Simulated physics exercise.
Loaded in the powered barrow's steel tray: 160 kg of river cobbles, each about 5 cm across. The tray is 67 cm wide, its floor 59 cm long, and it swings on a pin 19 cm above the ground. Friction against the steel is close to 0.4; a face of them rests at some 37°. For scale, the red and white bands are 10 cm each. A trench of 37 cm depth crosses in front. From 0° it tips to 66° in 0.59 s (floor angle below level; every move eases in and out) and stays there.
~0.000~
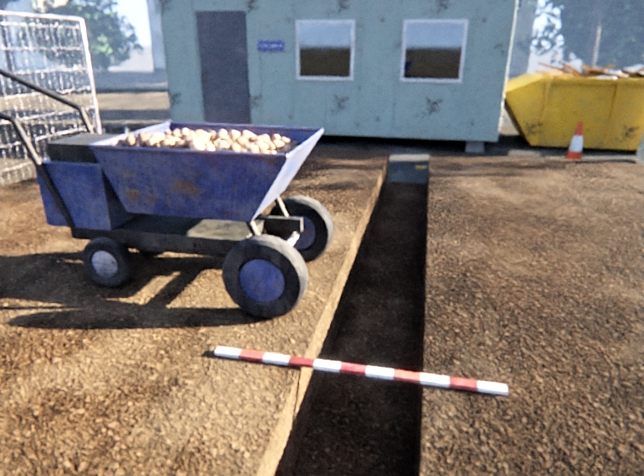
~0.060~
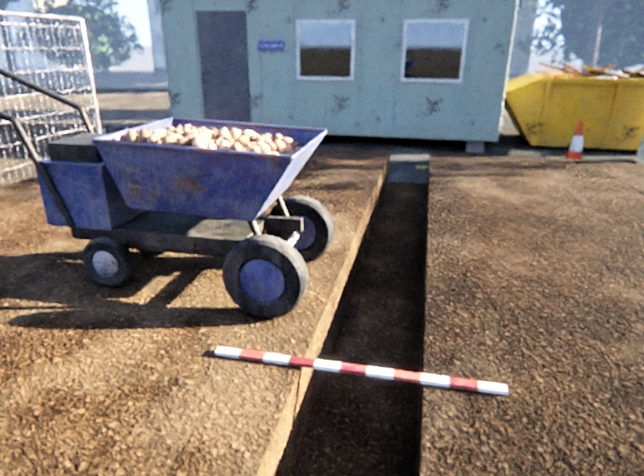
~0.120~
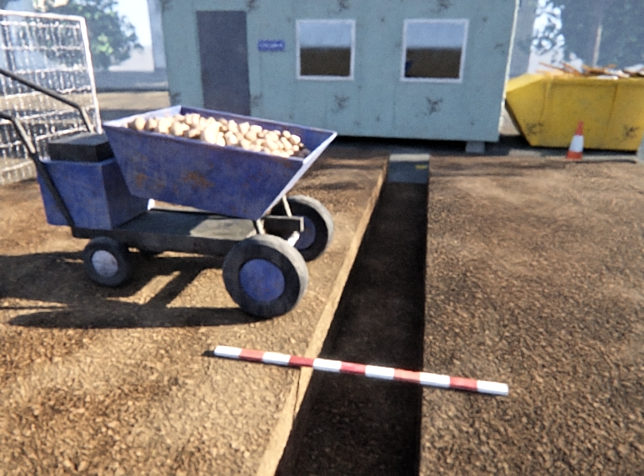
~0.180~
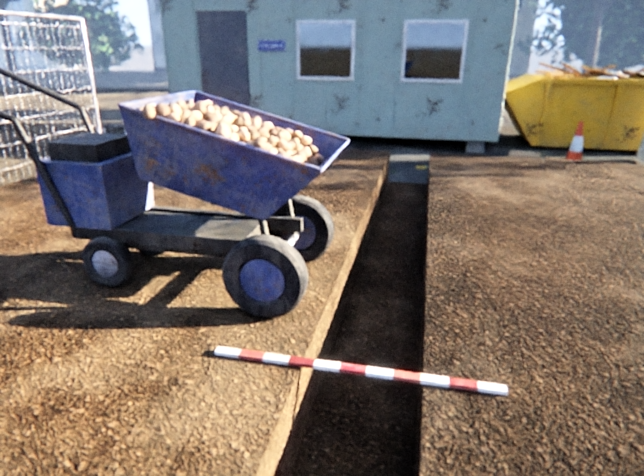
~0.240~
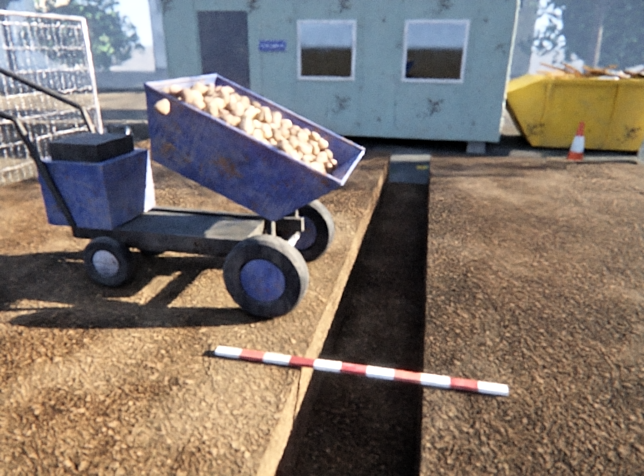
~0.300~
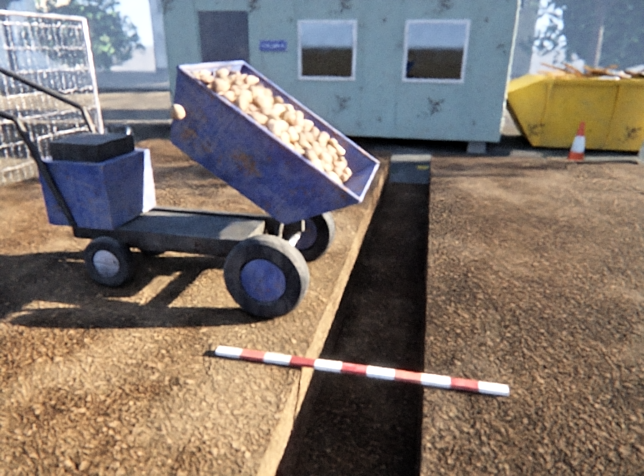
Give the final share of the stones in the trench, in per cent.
Roughly 25 per cent ends in the trench.
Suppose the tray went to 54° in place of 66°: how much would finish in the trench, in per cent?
Then about 15 per cent.
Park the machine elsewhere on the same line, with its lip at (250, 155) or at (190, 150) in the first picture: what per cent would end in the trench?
About 45 and 80 per cent.
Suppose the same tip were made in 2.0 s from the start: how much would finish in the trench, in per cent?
It would be near 50 per cent.
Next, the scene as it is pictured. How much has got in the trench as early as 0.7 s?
Some 5 per cent.
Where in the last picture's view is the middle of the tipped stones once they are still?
Around (485, 300).
After 0.4 s the floor is at 55°; 100 % in the tray; the foremost stones are at (374, 218).
After 0.7 s the floor is at 66°; 78 % in the tray, 5 % in the trench, 17 % past the trench; the foremost stones are at (475, 276).
After 1.0 s the floor is at 66°; 25 % in the tray, 9 % in the trench, 66 % past the trench; the foremost stones are past the picture's edge.
After 3.0 s the floor is at 66°; 10 % in the tray, 25 % in the trench, 65 % past the trench; the foremost stones are past the picture's edge.
